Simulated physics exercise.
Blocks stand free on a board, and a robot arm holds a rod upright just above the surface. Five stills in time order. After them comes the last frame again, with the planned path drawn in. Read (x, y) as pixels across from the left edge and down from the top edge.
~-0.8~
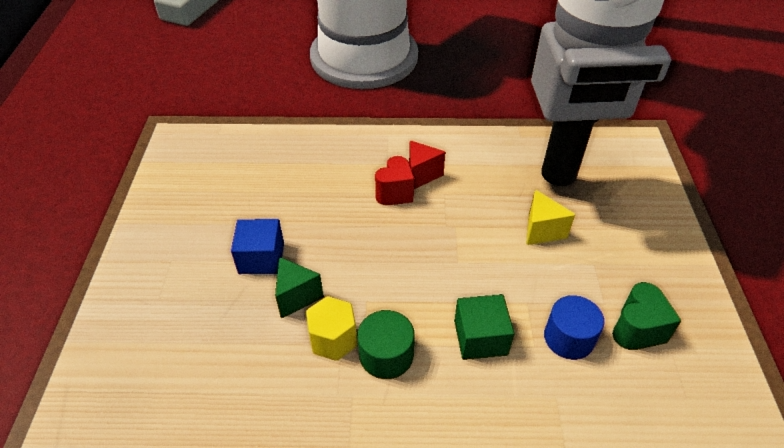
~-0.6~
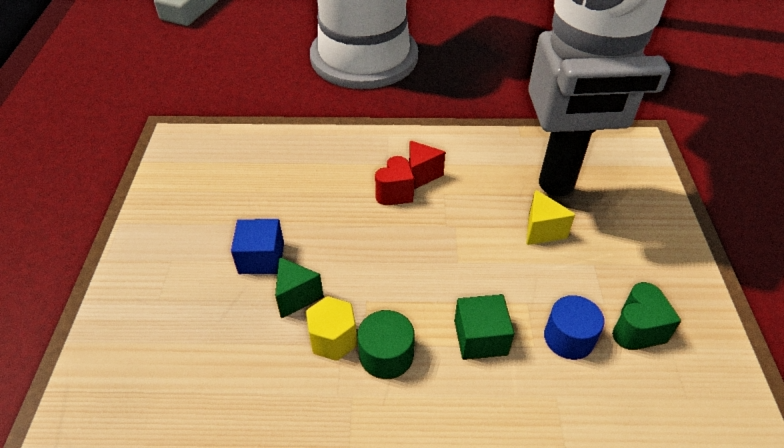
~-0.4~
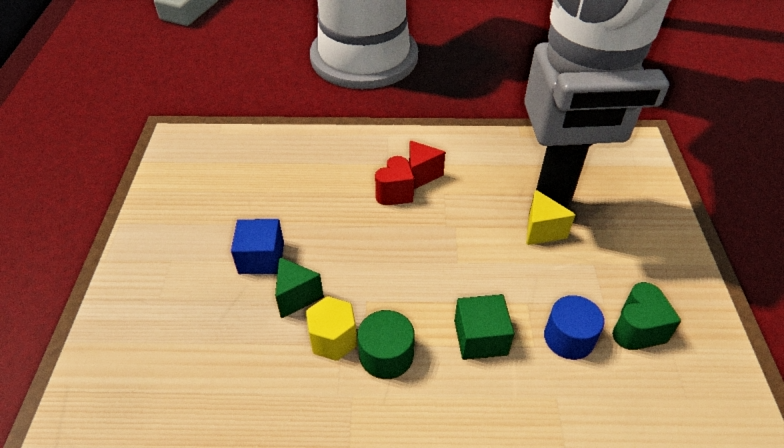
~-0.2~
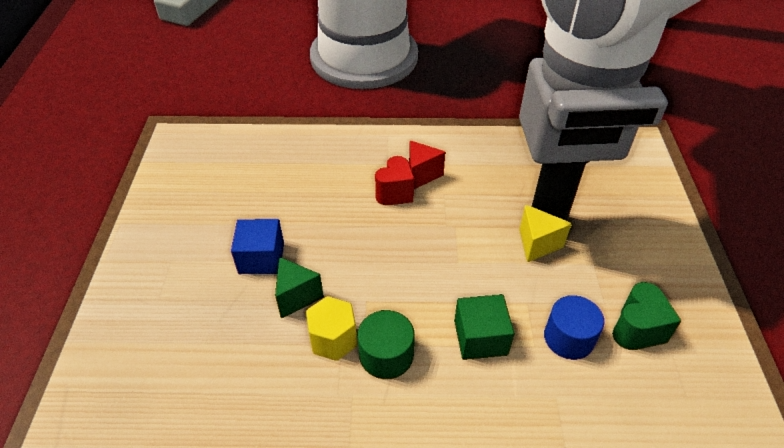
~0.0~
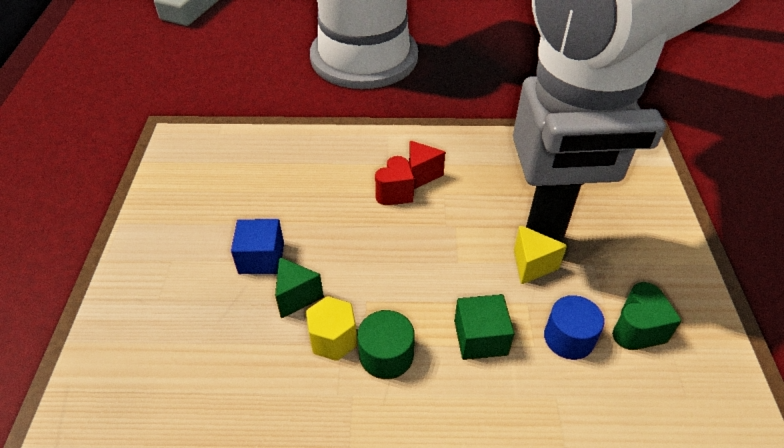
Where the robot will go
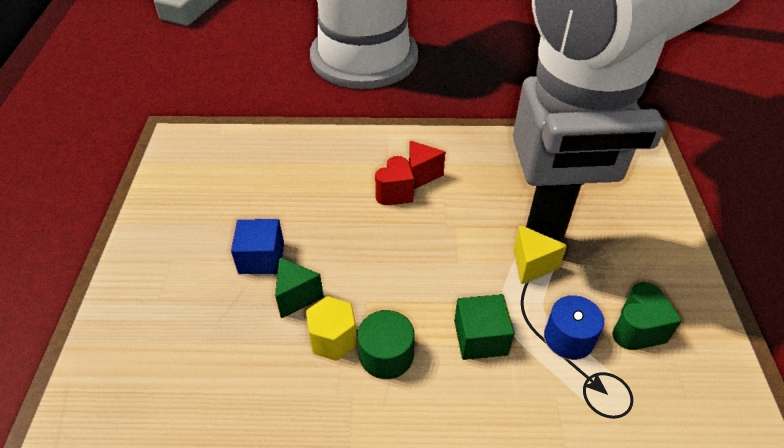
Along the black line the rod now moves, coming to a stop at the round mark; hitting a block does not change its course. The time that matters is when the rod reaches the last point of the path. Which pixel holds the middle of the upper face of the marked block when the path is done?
I expect it at (662, 356).
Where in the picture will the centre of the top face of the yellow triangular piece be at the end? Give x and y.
At roughly (526, 341).
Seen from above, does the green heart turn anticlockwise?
It seems so.
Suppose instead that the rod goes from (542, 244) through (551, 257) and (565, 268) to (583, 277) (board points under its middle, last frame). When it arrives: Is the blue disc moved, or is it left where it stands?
By the time the path is finished, it has hardly shifted at all.
Path on the board, from (542, 244) via (524, 291) and (549, 344), ending at (608, 395); the dot is on the blue disc.
The first path, step by step. One third of the way, rod (527, 281); yellow triangular piece (521, 295).
Two thirds of the way, rod (553, 335); green square piece (478, 320); yellow triangular piece (526, 340), turned 15° clockwise; blue disc (608, 332).
At the end, rod (613, 386); green square piece (478, 320); yellow triangular piece (526, 341), turned 15° clockwise; blue disc (662, 356); green heart (661, 305), turned 25° anticlockwise.
